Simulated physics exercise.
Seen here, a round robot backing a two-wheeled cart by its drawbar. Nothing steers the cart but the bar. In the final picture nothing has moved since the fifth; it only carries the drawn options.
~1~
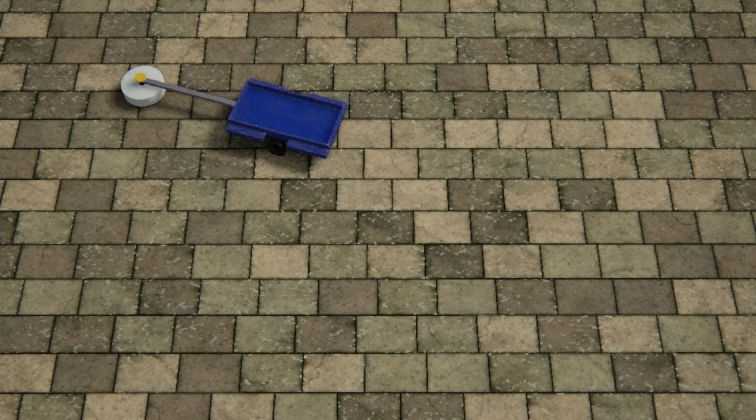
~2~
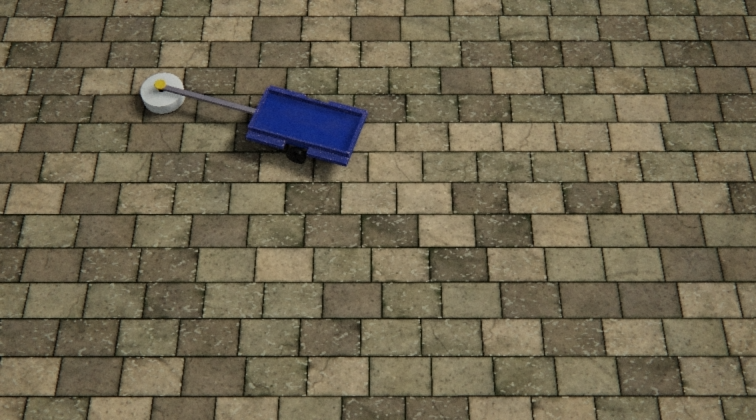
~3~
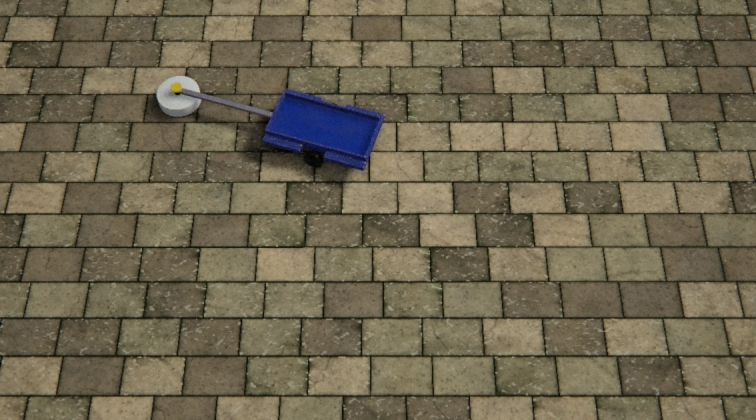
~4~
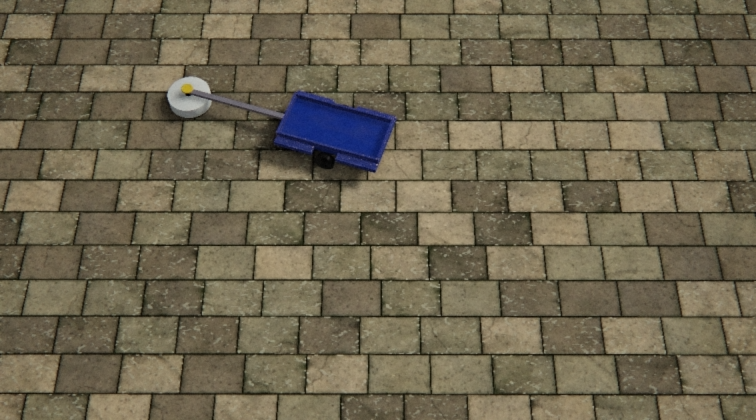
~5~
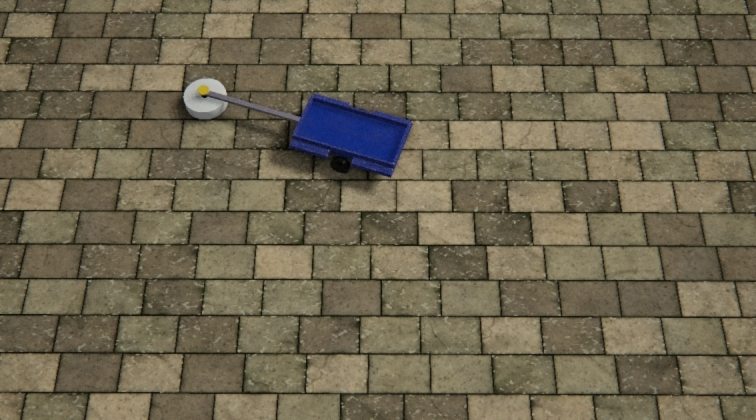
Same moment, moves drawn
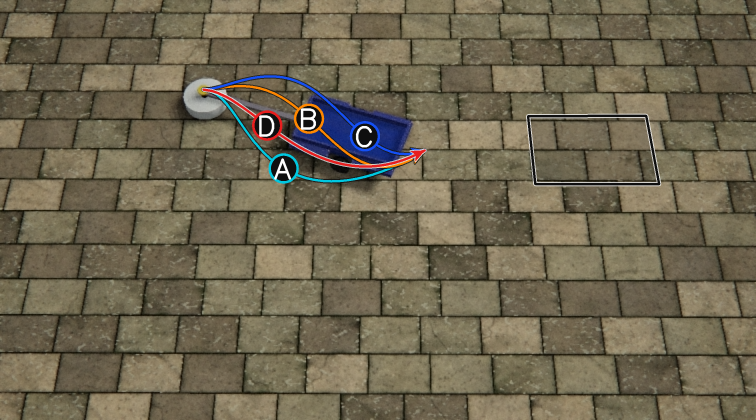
A round white robot with a yellow knob backs a blue cart by its grey drawbar across a surface of brown and grey paving blocks, starting at the upper left. The cart leads, rolling rightward and slightly downward, while the robot follows behind at its left, and both shift a short distance.
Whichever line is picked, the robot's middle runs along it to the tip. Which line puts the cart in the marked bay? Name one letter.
The robot should drive D.
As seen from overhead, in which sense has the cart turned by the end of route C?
Clockwise.
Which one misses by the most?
The widest miss is C.
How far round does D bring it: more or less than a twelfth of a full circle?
Less than that.
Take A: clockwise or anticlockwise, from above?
Anticlockwise.
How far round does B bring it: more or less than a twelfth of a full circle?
Less than that.
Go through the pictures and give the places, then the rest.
Robot (143, 84); blue cart (287, 116), in the first picture.
Robot (162, 91); blue cart (307, 124), in the second picture.
Robot (179, 94); blue cart (324, 127), in the third picture.
Robot (189, 95); blue cart (336, 129), in the fourth picture.
Robot (205, 97); blue cart (352, 133), in the fifth picture.
On the marked copy, A from (203, 90) via (291, 172) to (425, 150); B from (203, 90) via (314, 124) to (423, 152); C from (203, 90) via (322, 97) to (425, 150); D from (203, 90) via (306, 151) to (425, 150); the bay at (592, 149).
Taking D. A third of the way, robot (274, 137), cart (434, 153).
Two thirds of the way, robot (353, 172), cart (517, 155).
When it is over, robot (426, 156), cart (592, 150); the cart stands in the bay.
As for the rest, A leaves the cart at (575, 104), out of the bay; B leaves the cart at (584, 210), out of the bay; C leaves the cart at (551, 257), out of the bay.
